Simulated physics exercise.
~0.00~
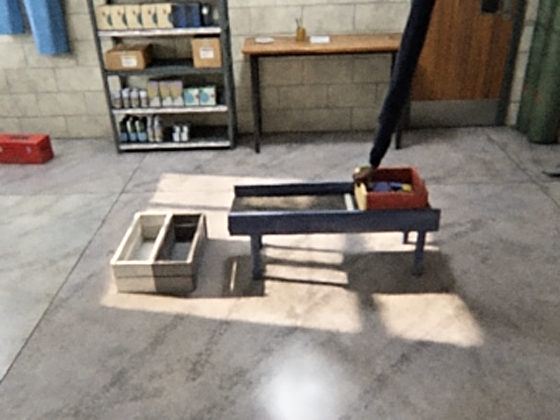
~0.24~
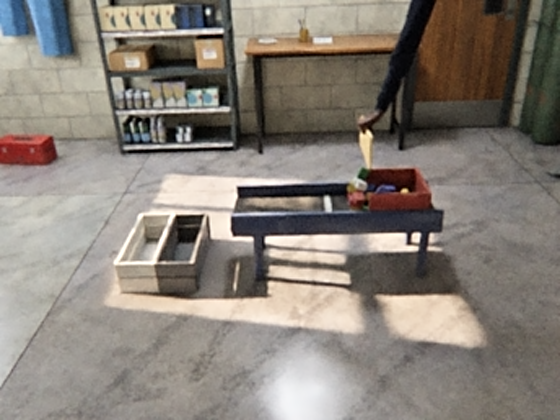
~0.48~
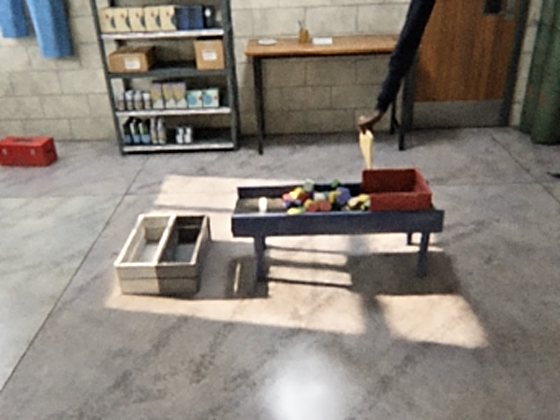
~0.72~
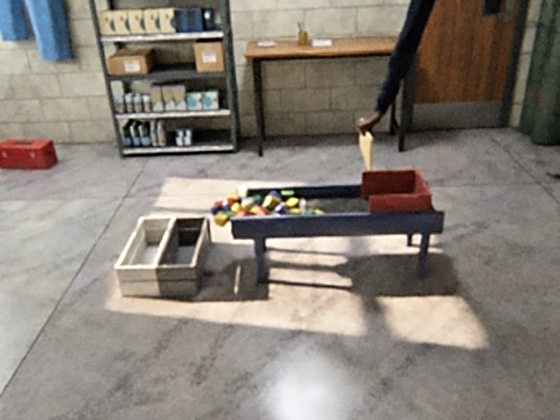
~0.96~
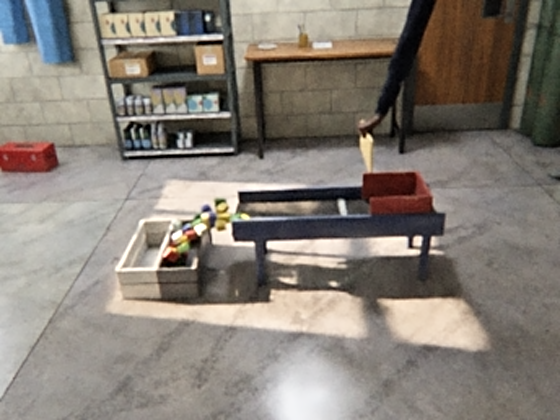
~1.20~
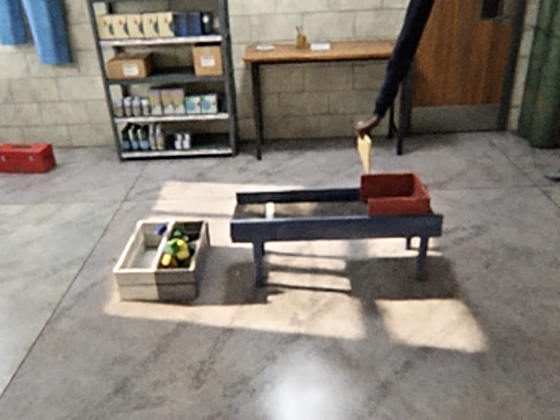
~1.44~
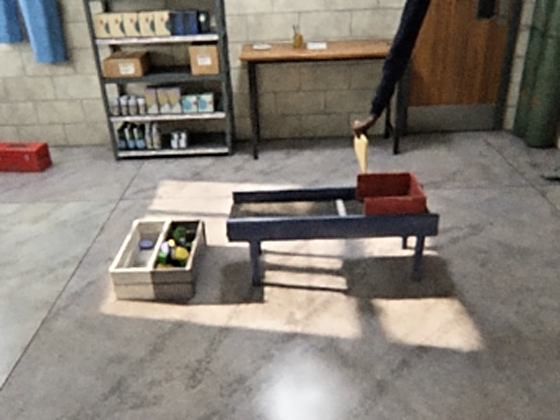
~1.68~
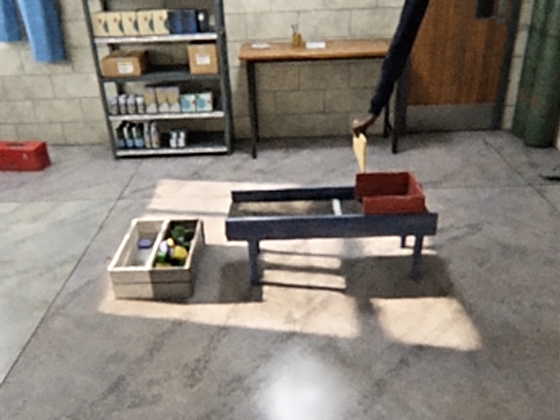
A hand at the upper right lifts a pale gate beside a red pen that sits on the right end of a low, dark blue conveyor. Colourful toy bricks spill out of the pen and ride left along the belt in a loose cluster. They reach the left end and tumble off in a stream toward two joined open boxes on the concrete floor. Nearly all of them drop into the nearer grey tub, while one lands in the white bin beyond it. The belt ends up empty, with the hand still holding the gate raised.
